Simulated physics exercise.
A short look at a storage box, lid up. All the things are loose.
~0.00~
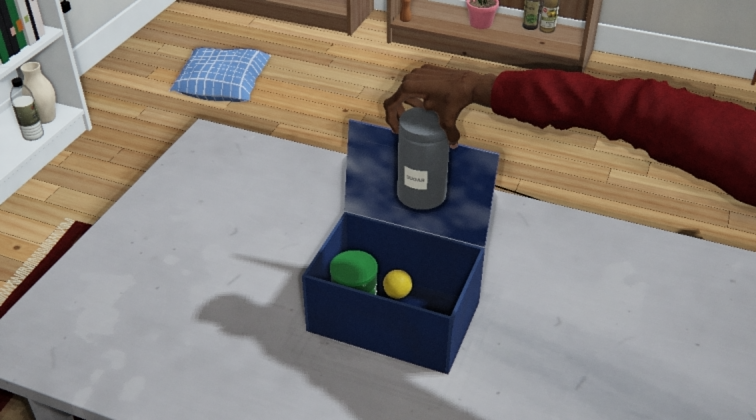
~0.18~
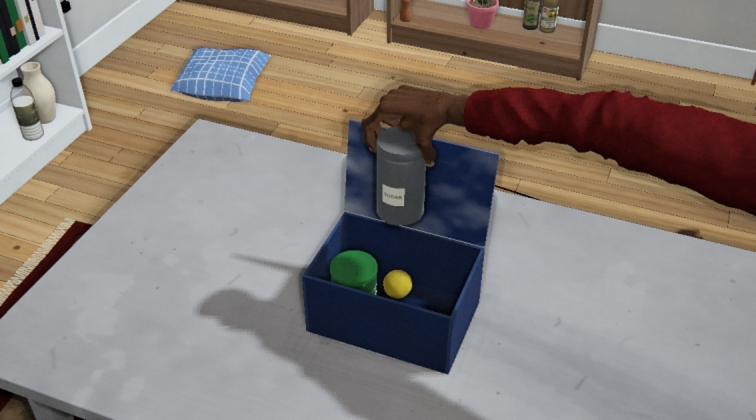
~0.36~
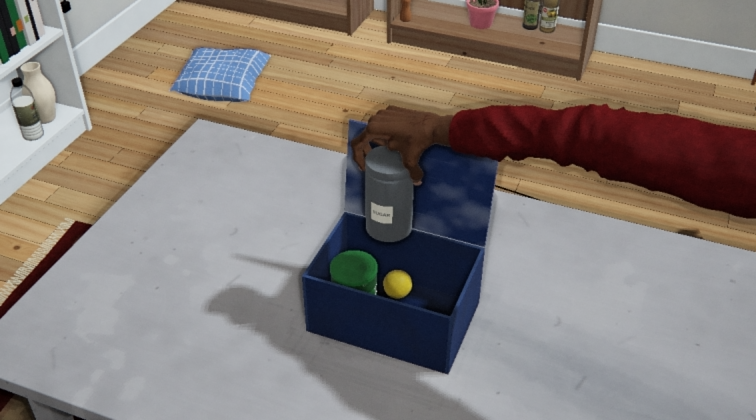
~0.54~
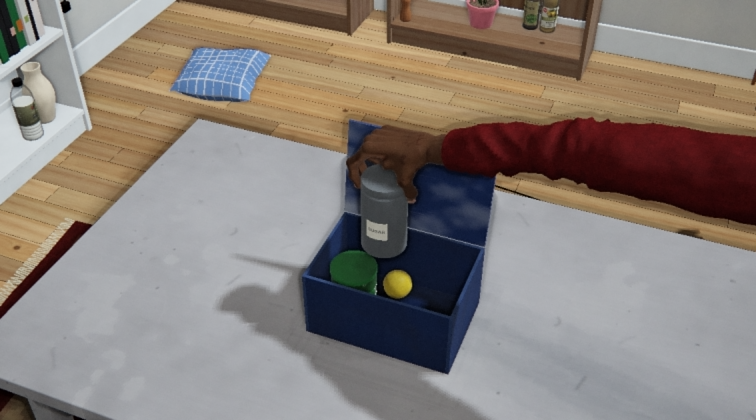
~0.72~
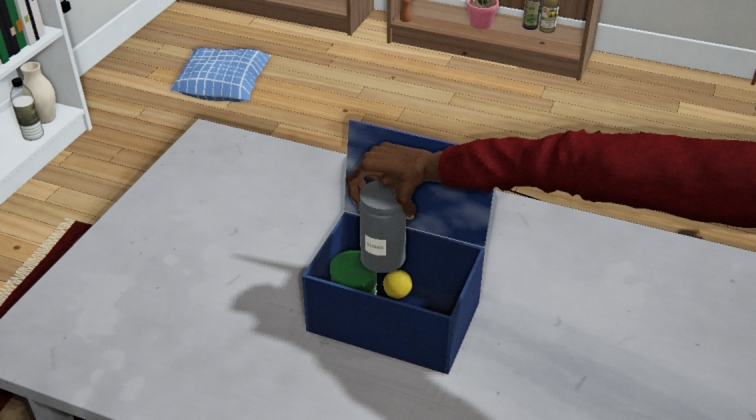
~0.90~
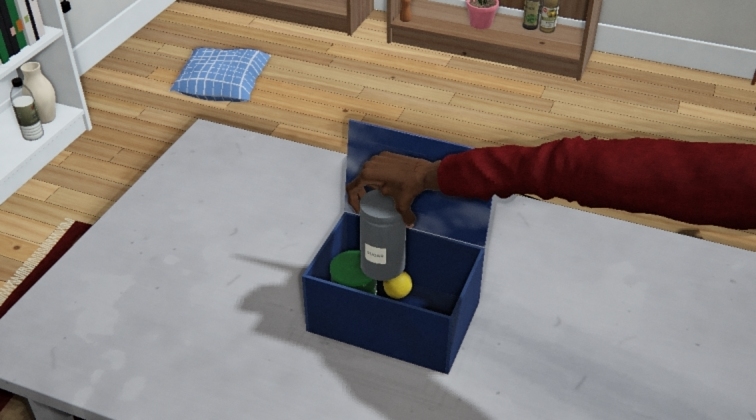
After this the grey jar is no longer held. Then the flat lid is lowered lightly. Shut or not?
It closes.
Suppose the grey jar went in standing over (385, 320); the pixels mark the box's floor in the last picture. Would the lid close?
Then it closes.
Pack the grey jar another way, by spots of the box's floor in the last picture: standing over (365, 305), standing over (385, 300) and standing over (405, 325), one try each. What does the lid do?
First, it stays ajar; second, it closes; third, it will not close.
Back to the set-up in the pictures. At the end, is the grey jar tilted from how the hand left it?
It tips.
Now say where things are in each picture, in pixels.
The first frame shows on its way; grey jar (423, 159); yellow lemon (398, 284).
The second frame shows on its way; grey jar (401, 176); yellow lemon (398, 284).
The third frame shows on its way; grey jar (389, 194); yellow lemon (398, 284).
The fourth frame shows on its way; grey jar (385, 211); yellow lemon (398, 284).
The fifth frame shows on its way; grey jar (383, 227); yellow lemon (398, 284).
The sixth frame shows in place under the hand; grey jar (383, 235).
After 1.40 s, grey jar on its side near (422, 277); yellow lemon rolled a little.
After 2.20 s, lid 79° above the rim; grey jar on its side near (411, 284); yellow lemon rolled about its own width; green tin slid a little.
After 2.60 s, lid 47° above the rim; grey jar on its side near (411, 284); yellow lemon rolled about its own width; green tin slid a little.
After 3.00 s, lid shut; grey jar on its side near (412, 284); yellow lemon rolled about its own width; green tin slid a little.
At rest (6.5 s), lid shut; tipped over in the box, grey jar; moved from the start, yellow lemon; green tin in place. Seen from the same camera at the end, grey jar near (414, 281).
